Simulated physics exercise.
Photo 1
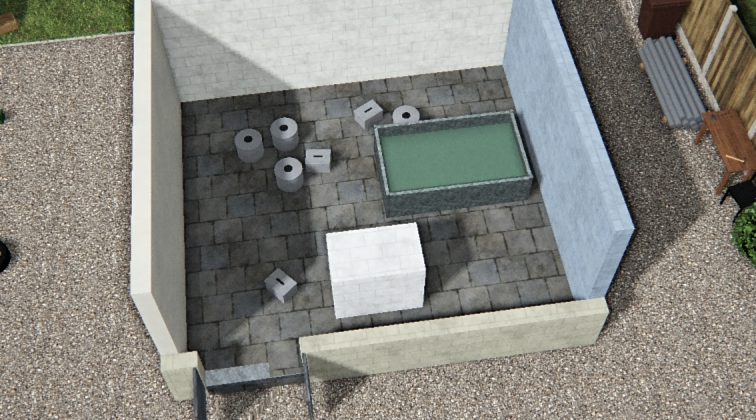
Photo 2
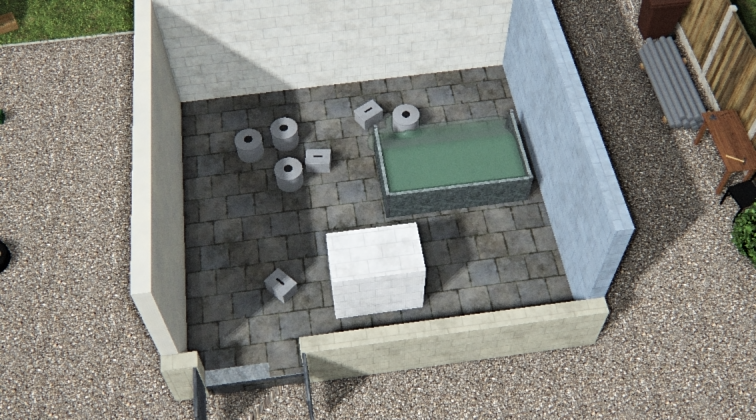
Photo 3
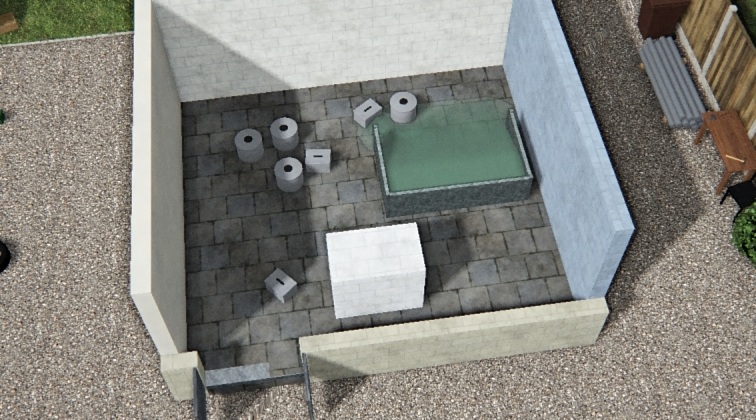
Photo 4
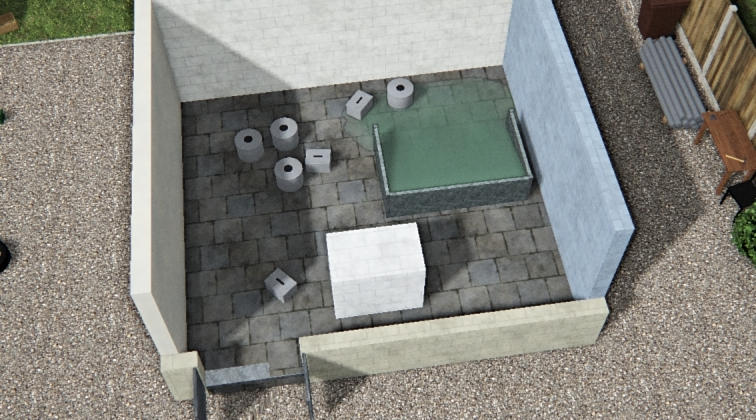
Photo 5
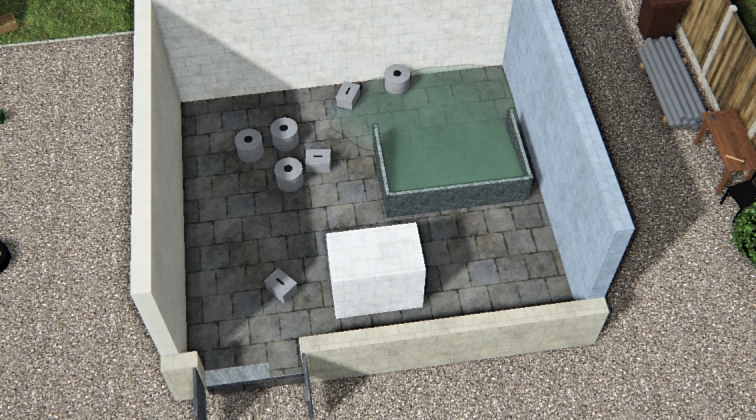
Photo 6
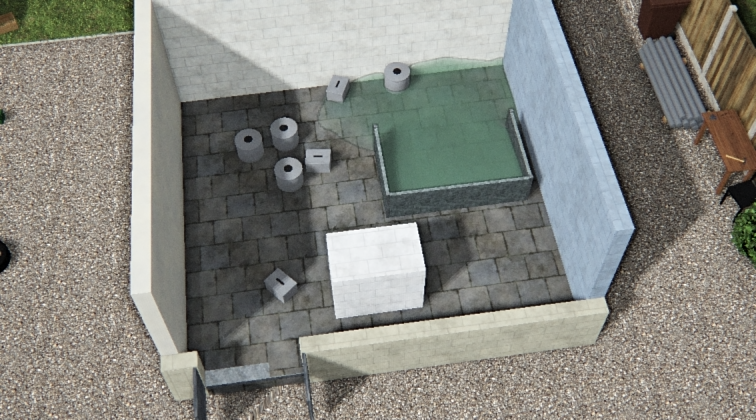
Walled paved yard with green water pouring from the back of an open tank, pushing a tub and then a tote backward.
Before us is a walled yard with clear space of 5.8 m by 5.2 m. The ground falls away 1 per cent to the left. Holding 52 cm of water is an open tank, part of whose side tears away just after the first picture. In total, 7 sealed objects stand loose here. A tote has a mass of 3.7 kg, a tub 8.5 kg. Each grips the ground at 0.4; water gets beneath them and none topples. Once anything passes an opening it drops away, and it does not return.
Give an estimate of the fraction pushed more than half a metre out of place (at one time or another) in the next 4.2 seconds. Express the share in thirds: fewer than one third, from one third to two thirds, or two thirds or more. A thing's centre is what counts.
Top band.
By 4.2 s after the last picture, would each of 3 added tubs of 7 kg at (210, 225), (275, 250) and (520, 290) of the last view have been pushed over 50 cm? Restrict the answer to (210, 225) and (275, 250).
One by one I'd say farther than that and not that far.
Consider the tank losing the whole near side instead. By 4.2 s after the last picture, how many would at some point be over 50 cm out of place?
That gives 0 of them.
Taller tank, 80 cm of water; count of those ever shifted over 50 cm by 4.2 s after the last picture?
In that case the number is 7.
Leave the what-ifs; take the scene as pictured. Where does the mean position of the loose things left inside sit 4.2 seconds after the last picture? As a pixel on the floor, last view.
Centred roughly on (265, 259).
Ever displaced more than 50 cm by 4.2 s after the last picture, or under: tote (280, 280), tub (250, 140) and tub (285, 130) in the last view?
Well, in turn that's not reaching it, topping it, topping it.
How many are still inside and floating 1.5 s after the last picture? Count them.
The number is 0.
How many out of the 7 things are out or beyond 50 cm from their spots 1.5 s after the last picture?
I make it 2 by then.
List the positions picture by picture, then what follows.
A tub at (406, 116) rests on the ground; a tote at (369, 110) rests on the ground; 2.9 m2 under water; 0 of 7 have shifted, in the first frame.
A tub at (406, 115), on the bottom; a tote at (369, 110), on the bottom; 3.9 m2 under water; 0 of 7 have shifted, in the second frame.
A tub at (404, 102), on the bottom, 29 cm from its start; a tote at (368, 109) rests on the ground; 5.0 m2 under water; 1 of 7 have shifted, in the third frame.
A tub at (400, 88), on the bottom, 61 cm from its start; a tote at (359, 101), on the bottom, 26 cm from its start; water covers 6.3 m2; 2 of 7 have shifted, in the fourth frame.
A tub at (397, 74), on the bottom, 95 cm from its start; a tote at (348, 91) rests on the ground, 56 cm from its start; 7.4 m2 under water; 2 of 7 have shifted, in the fifth frame.
A tub at (397, 71) floats, 98 cm from its start; a tote at (338, 84) rests on the ground, 80 cm from its start; water covers 7.7 m2; 2 of 7 have shifted, in the sixth frame.
Then, 0.4 s after the last picture 2 of 7 are over 50 cm from their spots; 1 afloat.
Then, 1.5 s after the last picture 2 of 7 are over 50 cm from their spots; 0 afloat.
Then, 2.8 s after the last picture 5 of 7 are over 50 cm from their spots; 2 afloat.
Then, 4.2 s after the last picture 6 of 7 are over 50 cm from their spots, and 6 have been at some point; 1 afloat.
